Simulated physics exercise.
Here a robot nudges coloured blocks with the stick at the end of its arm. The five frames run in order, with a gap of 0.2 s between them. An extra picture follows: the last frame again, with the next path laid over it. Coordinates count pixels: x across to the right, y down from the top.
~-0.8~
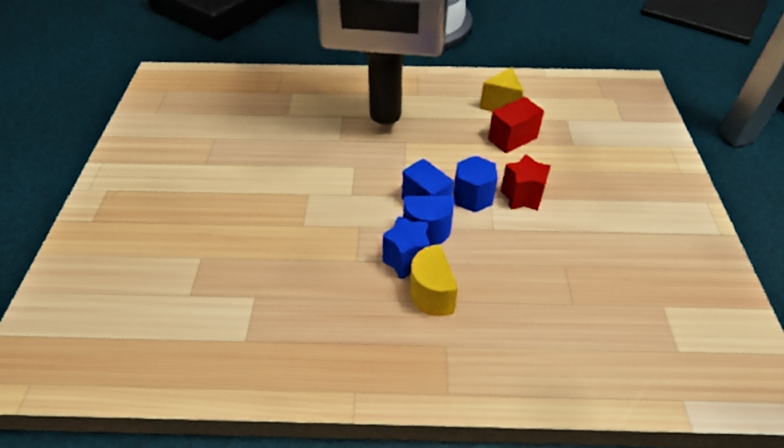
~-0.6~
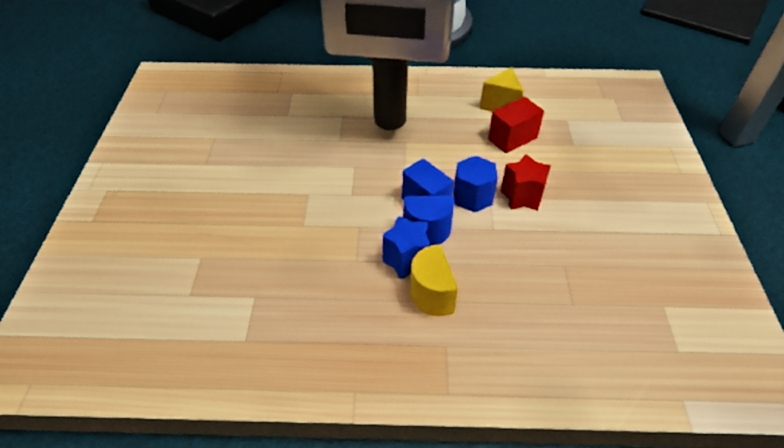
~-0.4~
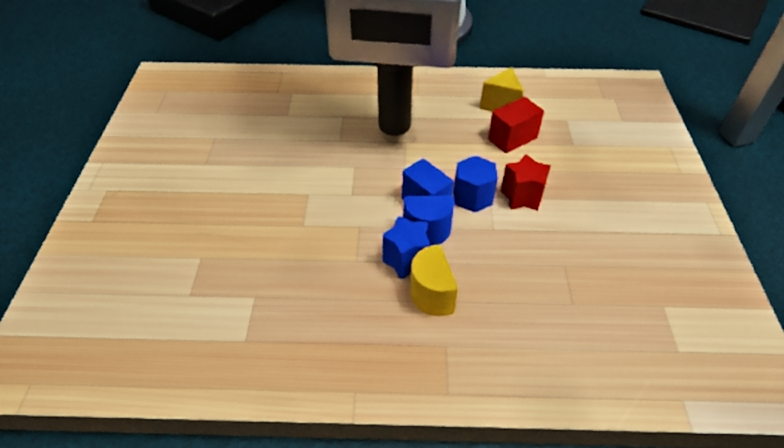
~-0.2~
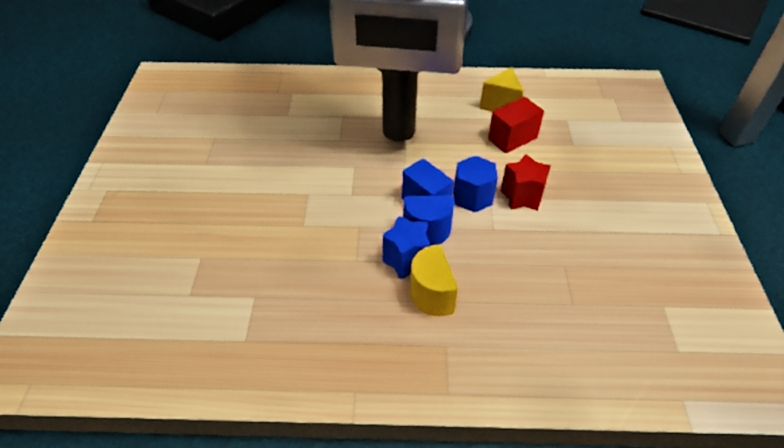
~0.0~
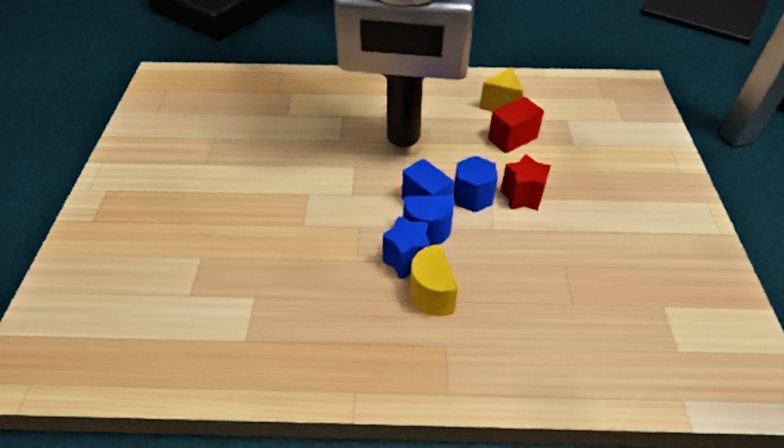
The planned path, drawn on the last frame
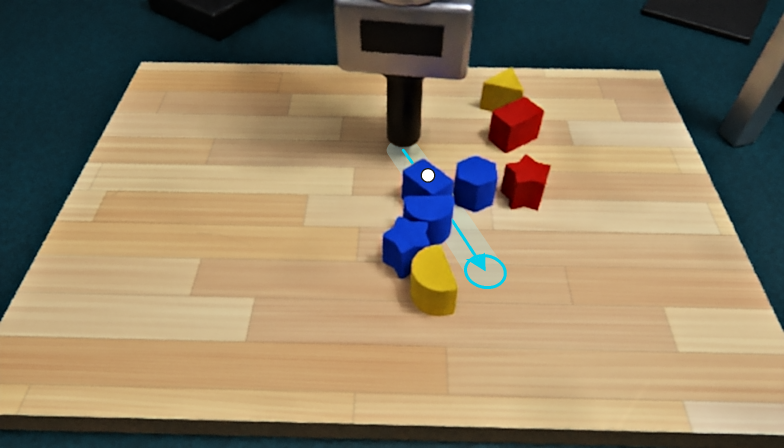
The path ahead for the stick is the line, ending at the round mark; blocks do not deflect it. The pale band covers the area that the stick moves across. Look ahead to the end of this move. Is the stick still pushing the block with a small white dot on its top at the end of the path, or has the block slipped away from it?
By then it is in front of the stick.
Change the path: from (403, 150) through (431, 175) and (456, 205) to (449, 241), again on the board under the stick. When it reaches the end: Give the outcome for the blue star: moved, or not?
The blue star moves.
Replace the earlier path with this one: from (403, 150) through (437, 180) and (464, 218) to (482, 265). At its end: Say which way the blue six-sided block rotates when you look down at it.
Watching from overhead, you'd notice the blue six-sided block rotating counter-clockwise.
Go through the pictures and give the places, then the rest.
The first picture shows tip of the stick (386, 116), middles of tops, blue star (408, 234), blue oblong (428, 175), blue half-round block (430, 206), yellow half-round block (434, 268), blue six-sided block (477, 170), red star (529, 169).
The second picture shows stick (390, 121), nothing pushed.
The third picture shows stick (395, 127), nothing pushed.
The fourth picture shows stick (399, 132), nothing pushed.
The fifth picture shows stick (404, 138), blue star (408, 234), blue oblong (428, 175), blue half-round block (430, 206), yellow half-round block (434, 268), blue six-sided block (477, 170), red star (529, 169).
The line goes straight from (403, 150) to (485, 271); the dot is on the blue oblong.
What follows on the original path. One third of the way, stick (429, 173); blue star (405, 236); blue oblong (442, 189); blue half-round block (439, 214), turned 40° clockwise.
Two thirds of the way, stick (458, 214); blue star (402, 239); blue oblong (469, 236); blue half-round block (448, 254), turned 50° clockwise; yellow half-round block (429, 282), turned 25° anticlockwise; blue six-sided block (484, 173), turned 25° anticlockwise.
At the end, stick (488, 259); blue star (402, 239); blue oblong (497, 283), turned 40° clockwise; blue half-round block (449, 258), turned 70° clockwise; yellow half-round block (426, 283), turned 30° anticlockwise; blue six-sided block (484, 173), turned 25° anticlockwise; red star unmoved.
